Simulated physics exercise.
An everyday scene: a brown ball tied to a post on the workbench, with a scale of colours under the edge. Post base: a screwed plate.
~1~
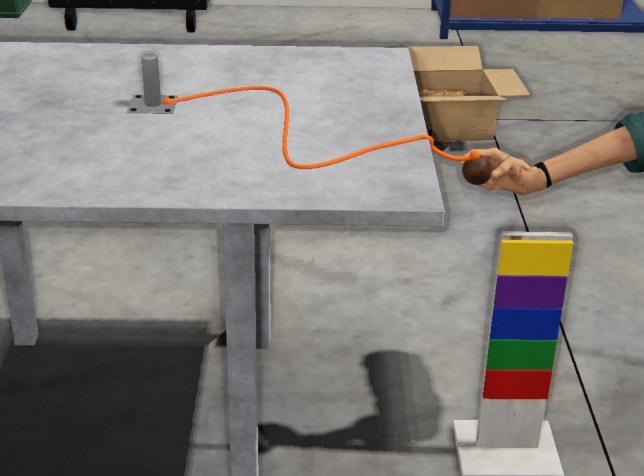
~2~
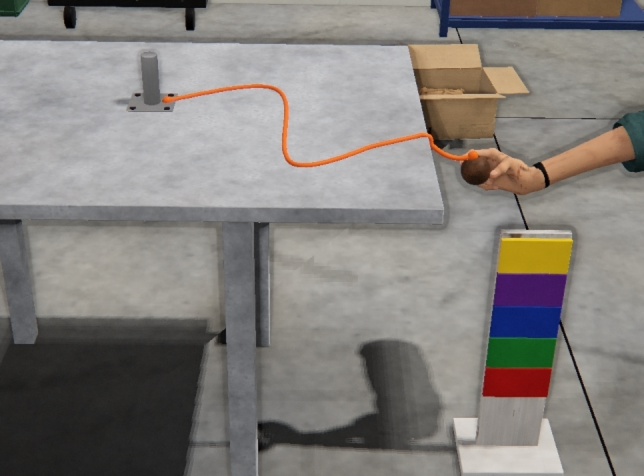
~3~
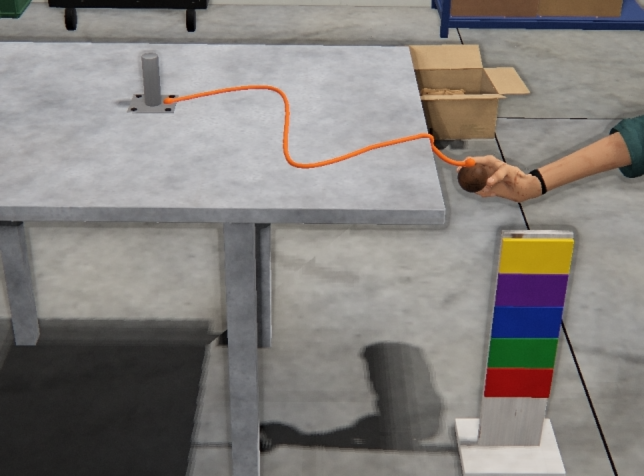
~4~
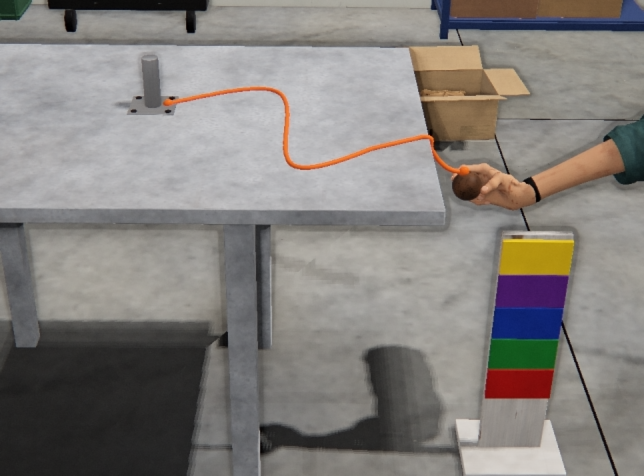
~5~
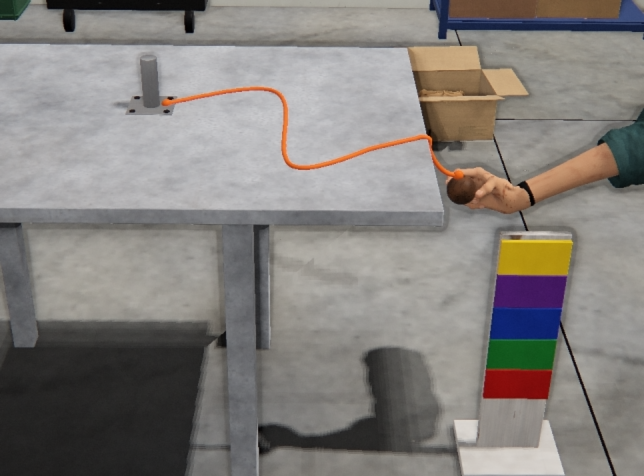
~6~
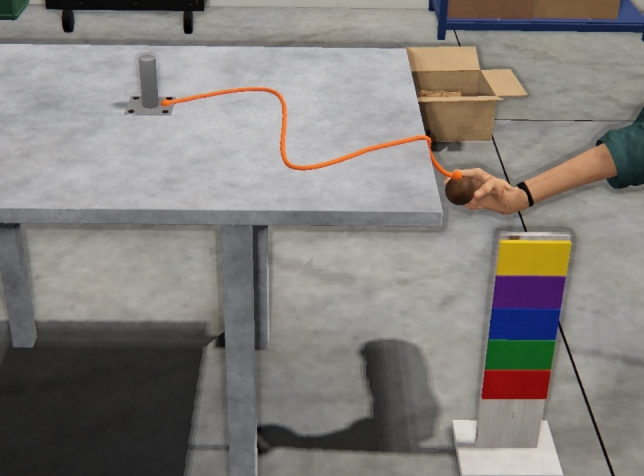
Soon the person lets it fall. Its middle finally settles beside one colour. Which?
Green.
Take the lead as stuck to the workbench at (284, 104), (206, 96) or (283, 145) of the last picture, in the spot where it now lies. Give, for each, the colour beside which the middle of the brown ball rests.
Try by try: Blue, then green, then yellow.
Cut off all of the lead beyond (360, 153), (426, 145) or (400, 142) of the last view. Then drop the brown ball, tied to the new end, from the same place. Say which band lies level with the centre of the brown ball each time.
First cut: Yellow; second: Blue; third: Purple.
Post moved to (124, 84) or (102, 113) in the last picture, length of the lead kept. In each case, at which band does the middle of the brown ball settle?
For the first try, blue; for the second, blue.
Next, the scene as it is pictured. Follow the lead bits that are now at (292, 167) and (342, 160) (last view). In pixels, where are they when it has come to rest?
They end up around (421, 161) and around (417, 206).
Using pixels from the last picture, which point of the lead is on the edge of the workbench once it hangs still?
Position: Approx. (283, 149).
Soon after, ball near (398, 338); level with green.
After that, ball near (418, 344); level with green.
In the end, ball near (405, 339); level with green. Its middle rests at the green band.
